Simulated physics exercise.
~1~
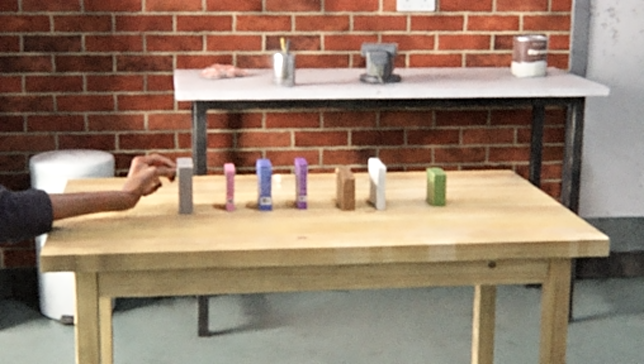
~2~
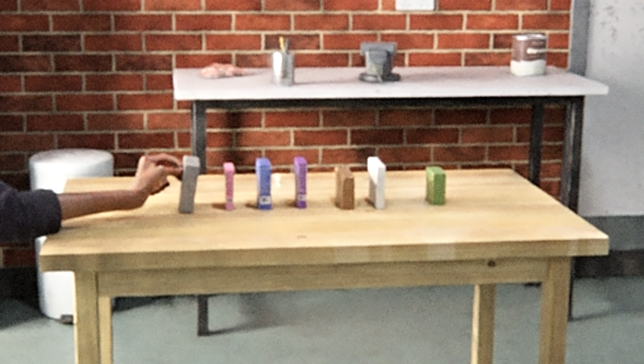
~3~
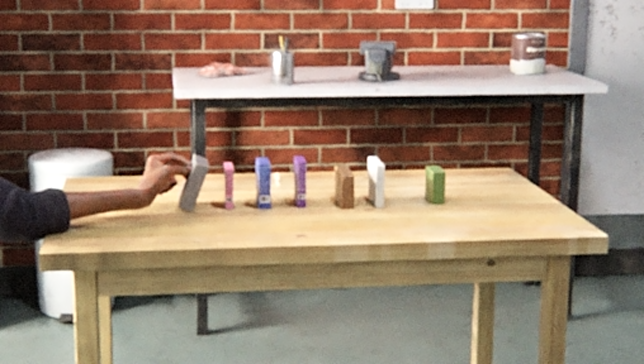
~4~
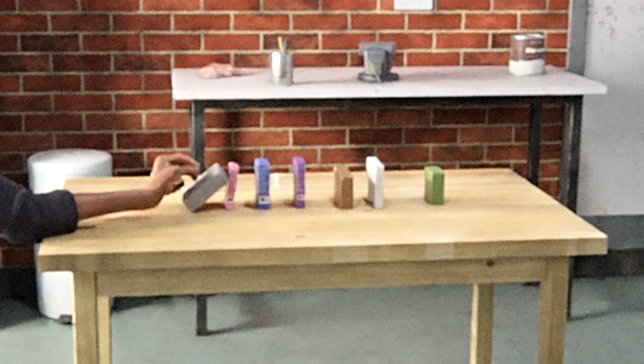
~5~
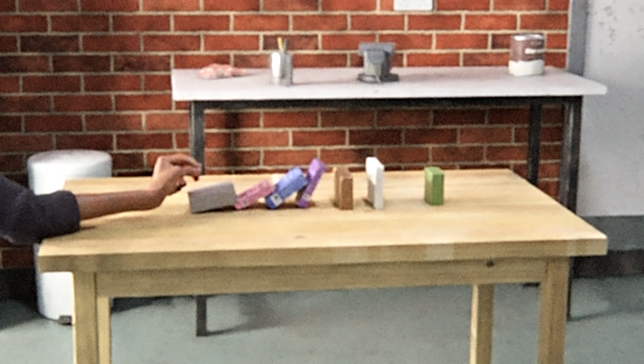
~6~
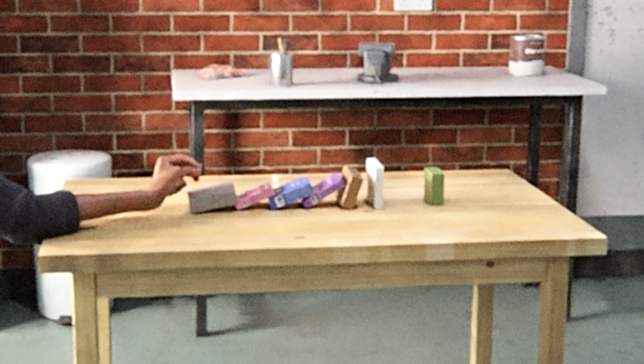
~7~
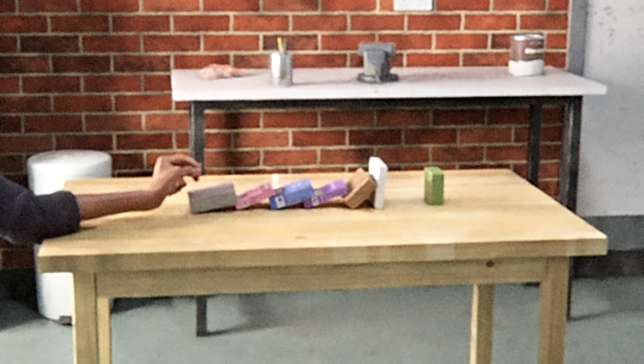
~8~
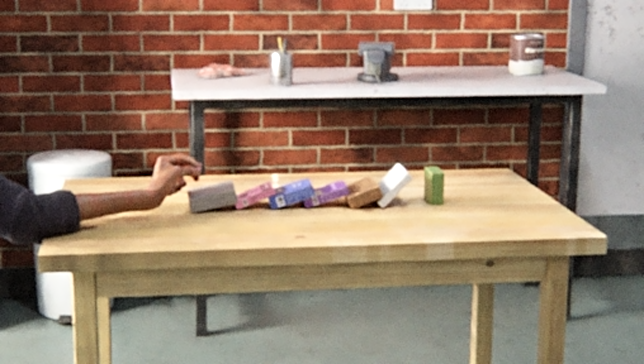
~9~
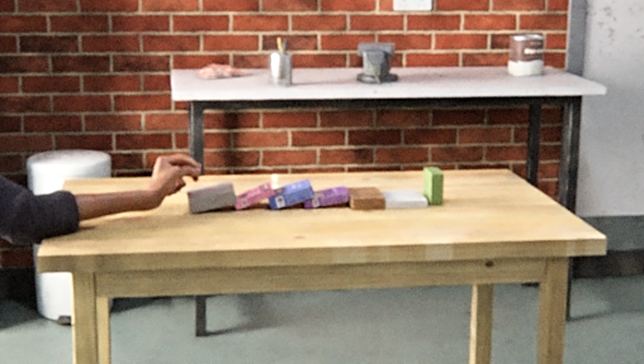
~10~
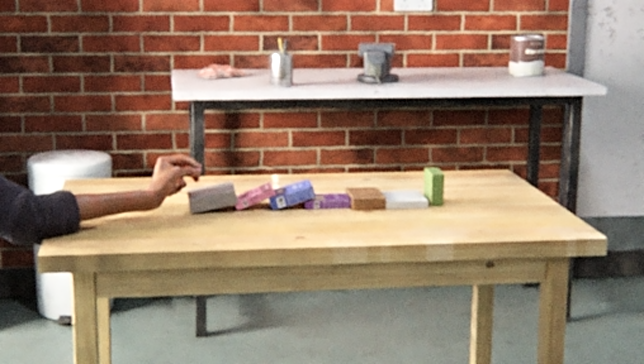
We see a hand tip a grey board rightward on a wooden table, toppling the pink, blue and purple packets, a brown block and a white board in turn. The fallen pieces lie in a row, while the green block at the right stays upright.
